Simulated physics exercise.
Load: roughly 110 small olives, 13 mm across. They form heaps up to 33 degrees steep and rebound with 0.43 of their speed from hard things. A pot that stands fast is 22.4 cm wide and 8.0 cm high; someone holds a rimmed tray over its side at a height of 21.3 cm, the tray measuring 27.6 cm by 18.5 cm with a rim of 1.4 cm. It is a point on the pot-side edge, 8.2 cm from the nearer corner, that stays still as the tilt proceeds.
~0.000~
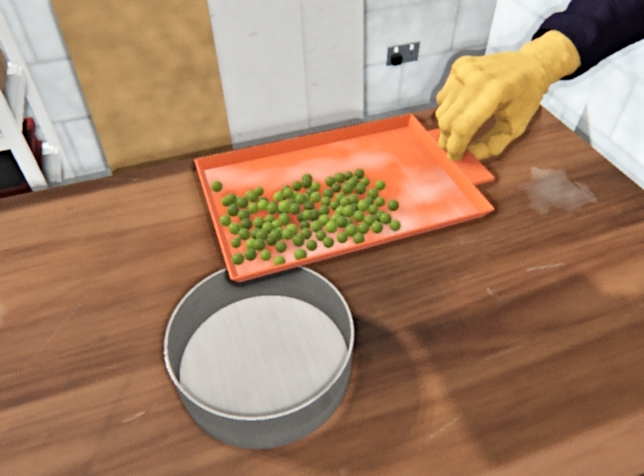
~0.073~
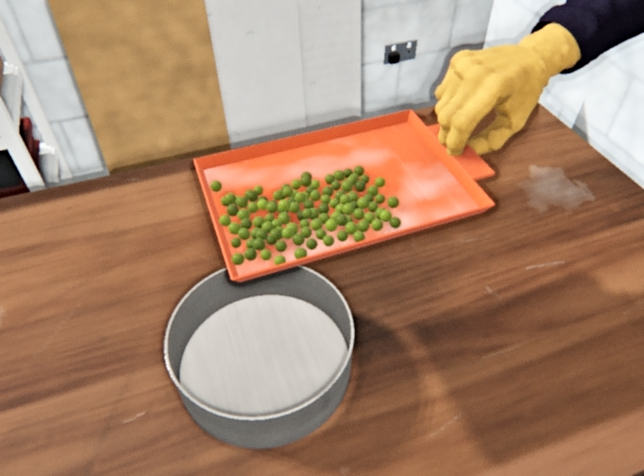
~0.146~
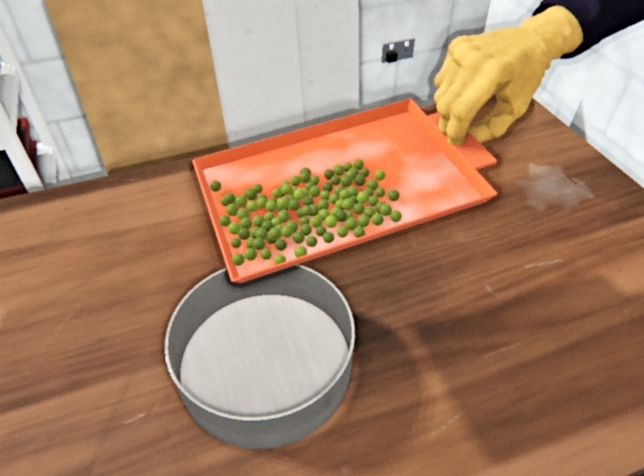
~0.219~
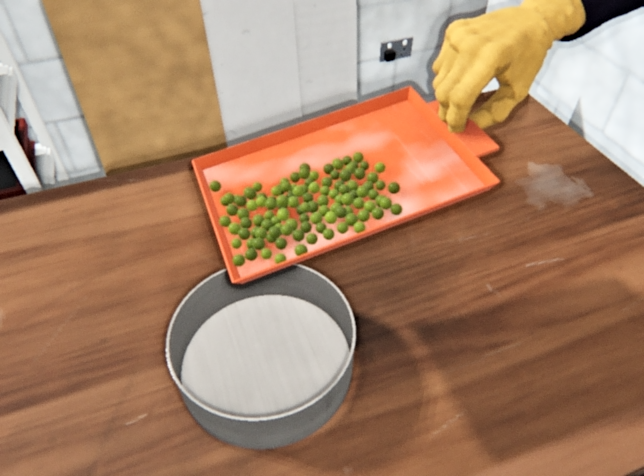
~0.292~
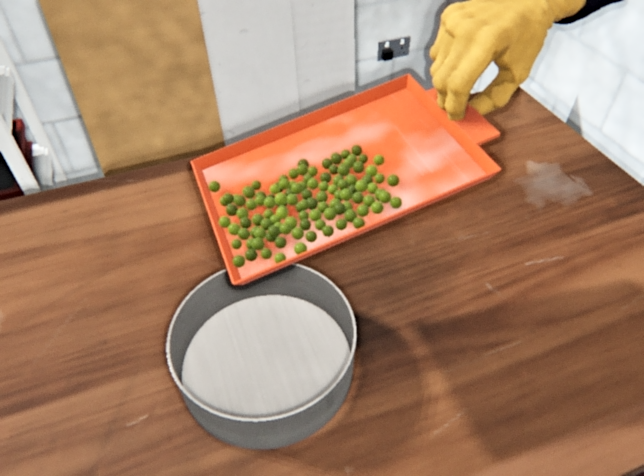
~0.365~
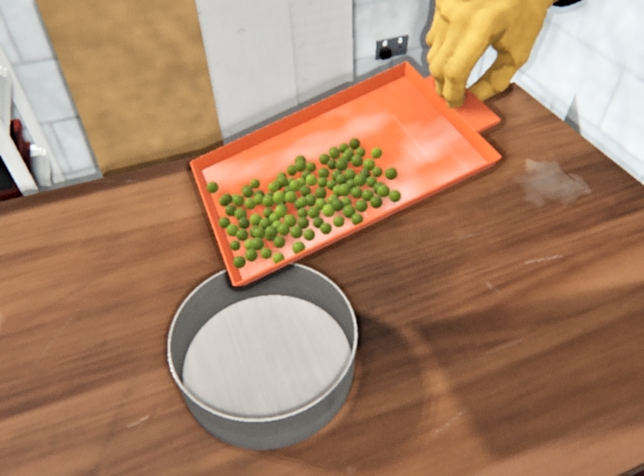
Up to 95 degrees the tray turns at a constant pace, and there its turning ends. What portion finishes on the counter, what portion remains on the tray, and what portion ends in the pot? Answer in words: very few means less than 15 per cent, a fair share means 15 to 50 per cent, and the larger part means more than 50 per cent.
Counter: A fair share. Tray: Very few. Pot: The larger part.
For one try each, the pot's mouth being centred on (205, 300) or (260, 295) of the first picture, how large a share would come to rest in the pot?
Near 90 and 70 percent, one try each.
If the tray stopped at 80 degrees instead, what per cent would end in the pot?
That comes out at some 75 per cent.
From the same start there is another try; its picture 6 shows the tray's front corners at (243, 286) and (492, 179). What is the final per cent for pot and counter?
Pot 100 % / counter 0 %.
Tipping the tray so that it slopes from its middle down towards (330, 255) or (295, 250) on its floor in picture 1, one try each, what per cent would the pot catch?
I'd put it at about 95 per cent for the first tilt and about 100 per cent for the second.
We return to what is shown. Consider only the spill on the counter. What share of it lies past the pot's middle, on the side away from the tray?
Share: Around 100 %.
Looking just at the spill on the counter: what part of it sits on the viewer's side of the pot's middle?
I'd put it at around 10 per cent.
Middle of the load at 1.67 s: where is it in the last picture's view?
(210, 337), roughly.
Then, at 1.15 s, tilt 52 degrees; the tray holds 95 %, the pot 0 %.
Then, at 1.67 s, tilt 77 degrees; the tray holds 25 %, the pot 45 %.
After 2.26 s, tilt 95 degrees; the tray holds 0 %, the pot 75 %.
At rest (2.7 s), counter 25 %, tray 0 %, pot 75 %.
